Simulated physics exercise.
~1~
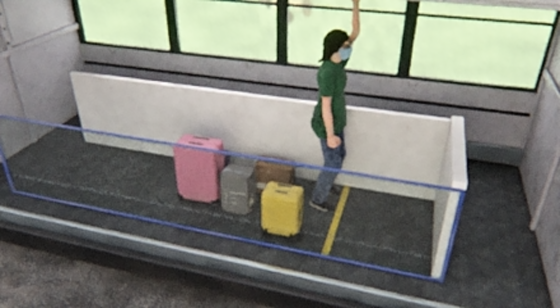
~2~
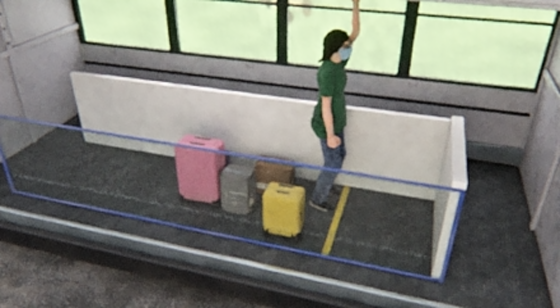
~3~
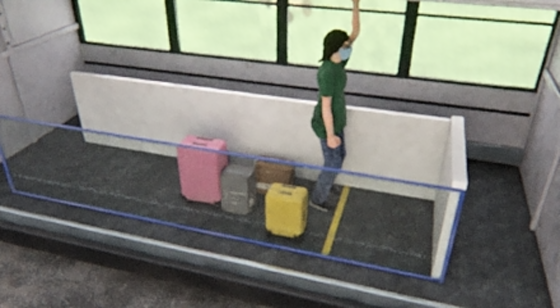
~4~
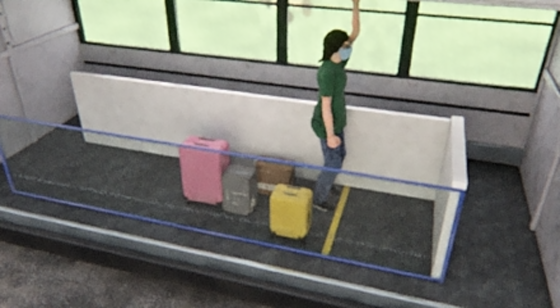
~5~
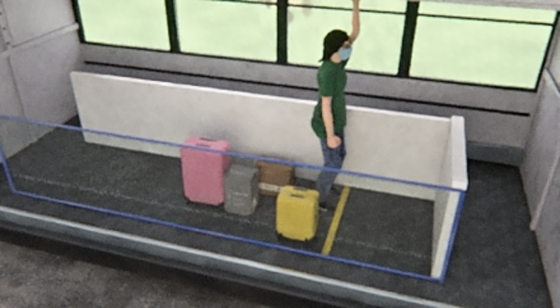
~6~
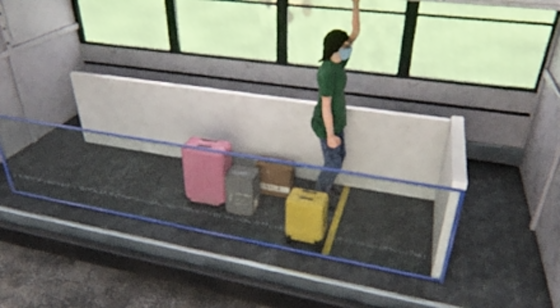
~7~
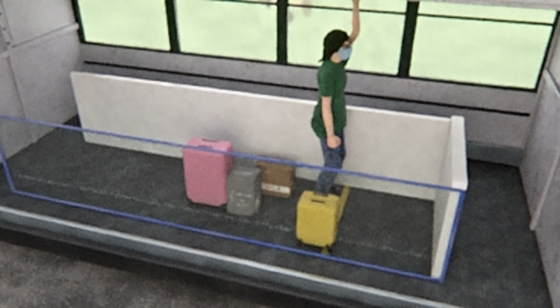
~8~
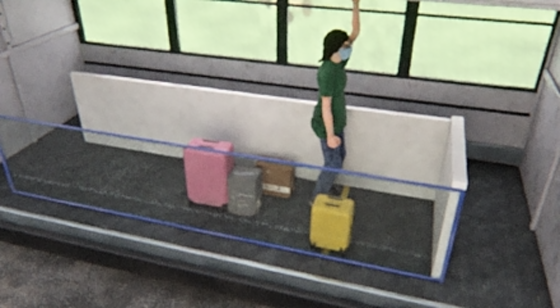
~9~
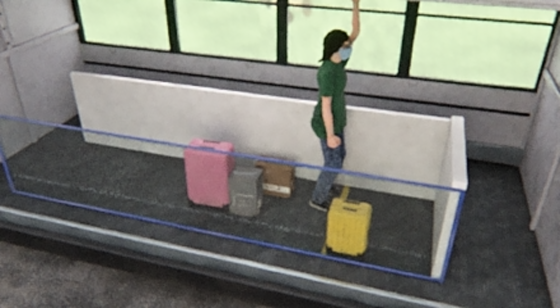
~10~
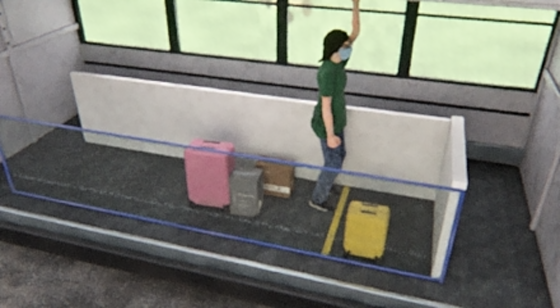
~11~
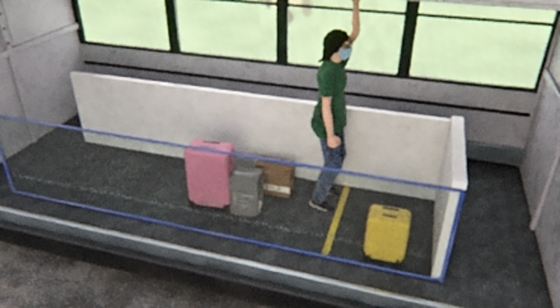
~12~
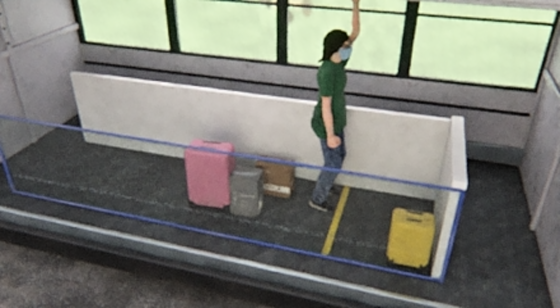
The clip shows a masked person in a green shirt standing with one arm raised among luggage as a small yellow wheeled case rolls right across a yellow floor line, stopping upright near the end wall, while a pink case, grey bag and brown box remain left of the line.
